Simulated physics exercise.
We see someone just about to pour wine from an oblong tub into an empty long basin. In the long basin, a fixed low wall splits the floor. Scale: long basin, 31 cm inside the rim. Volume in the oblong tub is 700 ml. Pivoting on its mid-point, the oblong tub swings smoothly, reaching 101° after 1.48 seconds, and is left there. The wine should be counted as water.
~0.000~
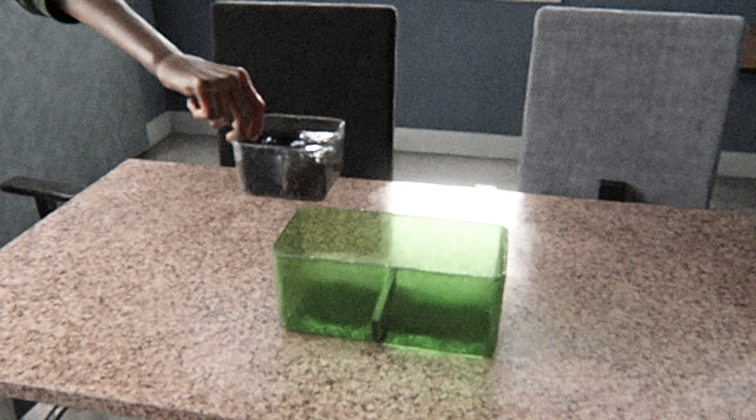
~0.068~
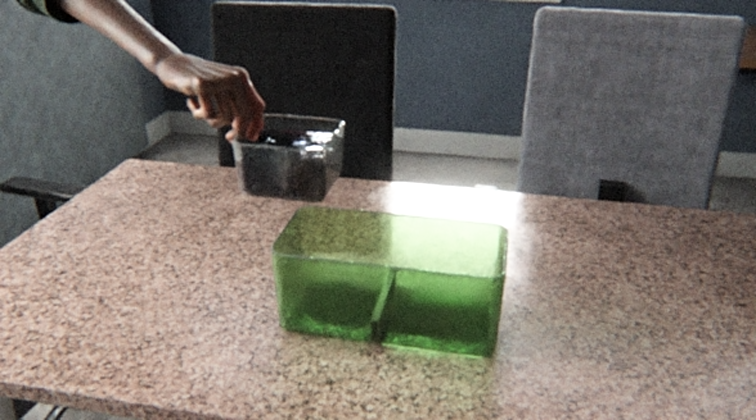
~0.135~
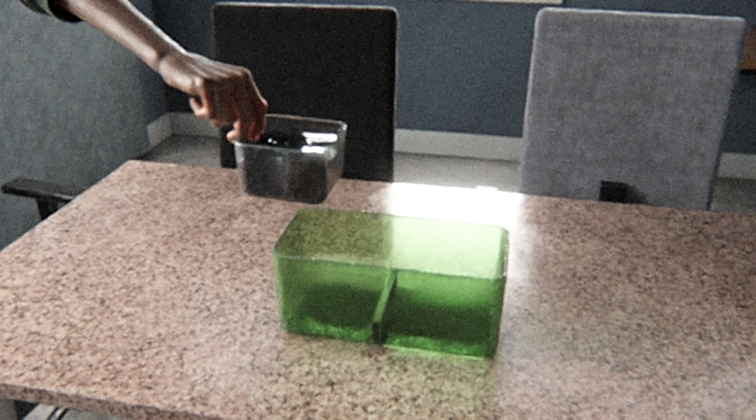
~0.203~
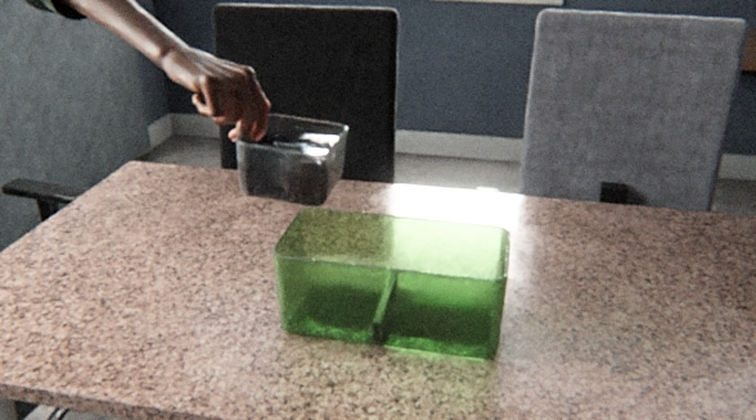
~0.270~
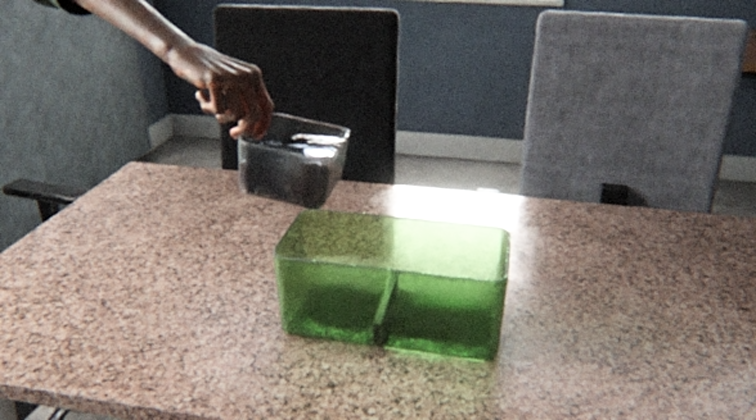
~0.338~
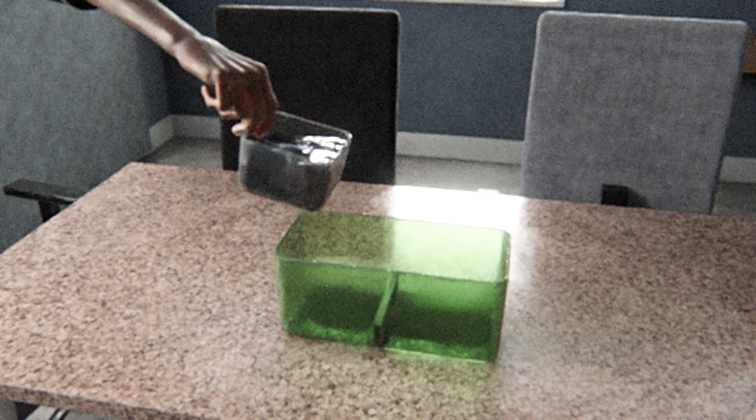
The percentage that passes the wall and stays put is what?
It is about 57 per cent.
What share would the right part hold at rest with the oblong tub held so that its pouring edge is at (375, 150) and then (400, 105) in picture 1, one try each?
Respectively 90 and 95 %.
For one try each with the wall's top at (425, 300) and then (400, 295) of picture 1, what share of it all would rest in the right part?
Try 1: 10 %; try 2: 20 %.
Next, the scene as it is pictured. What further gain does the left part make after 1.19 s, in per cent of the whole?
Around 22 per cent.
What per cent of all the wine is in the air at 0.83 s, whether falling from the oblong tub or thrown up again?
Some 24 per cent, I reckon.
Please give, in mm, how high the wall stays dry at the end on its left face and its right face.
Left 20 mm, right 18 mm.
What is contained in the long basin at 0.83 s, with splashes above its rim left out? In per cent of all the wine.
At that time the basin holds about 14 per cent of the liquid.
Then, 0.83 s in, the tilt is 60° and 63 per cent is still to pour, 6 is left of the wall and 7 right of it.
Then, 1.19 s in, the tilt is 92° and 16 per cent is still to pour, 22 is left of the wall and 56 right of it.
Then, 1.57 s in, the tilt is 101° and 1 per cent is still to pour, 41 is left of the wall and 57 right of it.
Then, 1.98 s in, the tilt is 101° and 0 per cent is still to pour, 43 is left of the wall and 57 right of it.
Finally, 43 per cent lies left of the wall, 57 right of it and 0 outside.
